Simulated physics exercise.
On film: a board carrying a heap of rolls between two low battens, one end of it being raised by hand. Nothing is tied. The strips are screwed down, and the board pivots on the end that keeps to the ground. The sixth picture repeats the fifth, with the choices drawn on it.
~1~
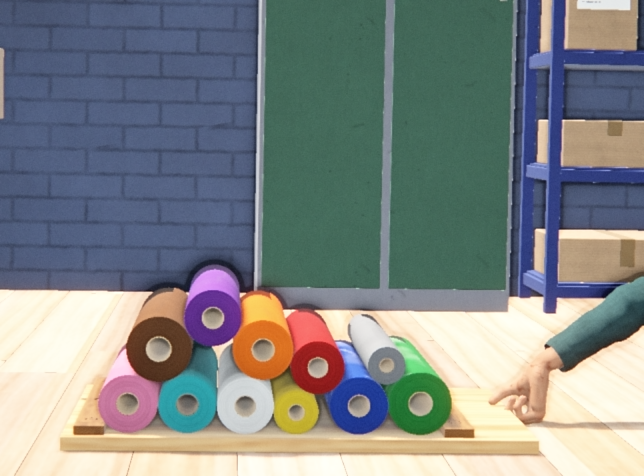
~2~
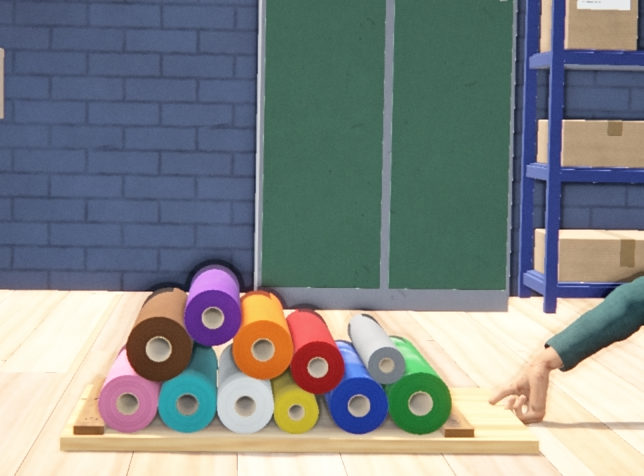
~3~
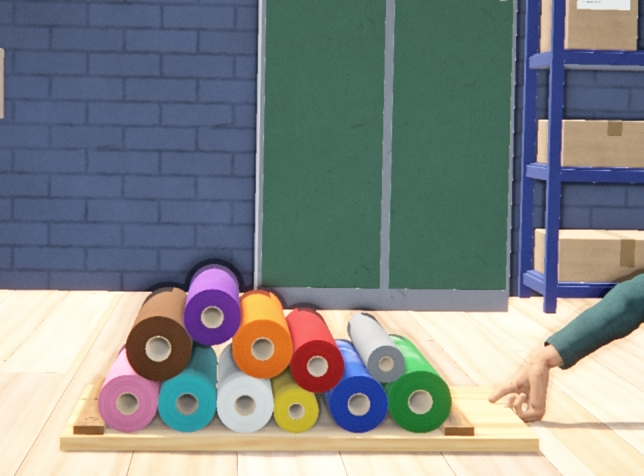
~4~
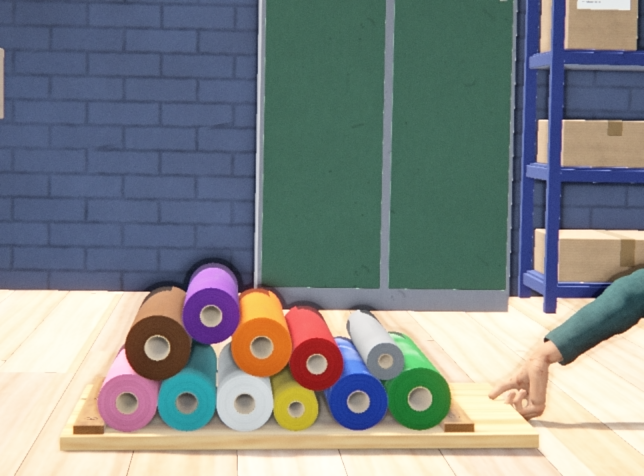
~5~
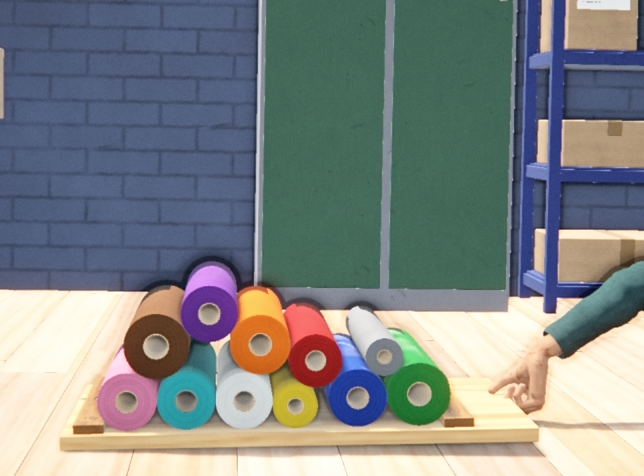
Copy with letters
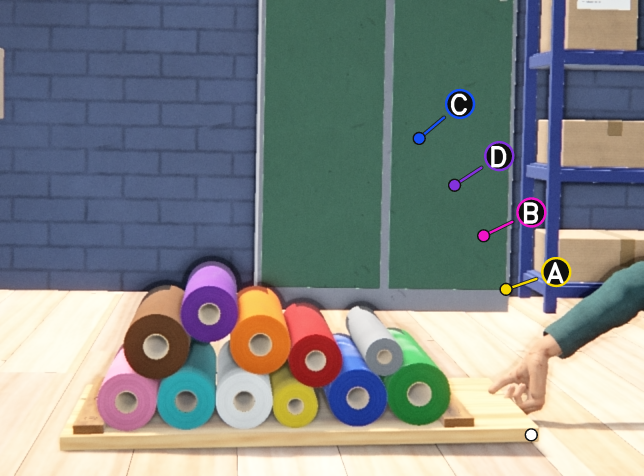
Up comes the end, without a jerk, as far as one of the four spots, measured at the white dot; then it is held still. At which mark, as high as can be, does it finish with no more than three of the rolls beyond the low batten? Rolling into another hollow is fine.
No higher than A.
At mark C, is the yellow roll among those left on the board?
No, with C.
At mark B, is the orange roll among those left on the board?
No.
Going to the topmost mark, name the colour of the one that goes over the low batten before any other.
It is the brown one.
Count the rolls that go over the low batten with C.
With C, eleven.
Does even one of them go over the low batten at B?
Yes.
On the marked copy, A at (506, 289); B at (484, 236); C at (419, 138); D at (454, 185); the white dot at (531, 435).
Taking A. A third of the way, board at 17°.
Two thirds of the way, board at 20°.
When it is over, board at 20°, three over the low batten (brown, orange, purple).
As for the rest, B eleven over the low batten; C eleven over the low batten; D eleven over the low batten.
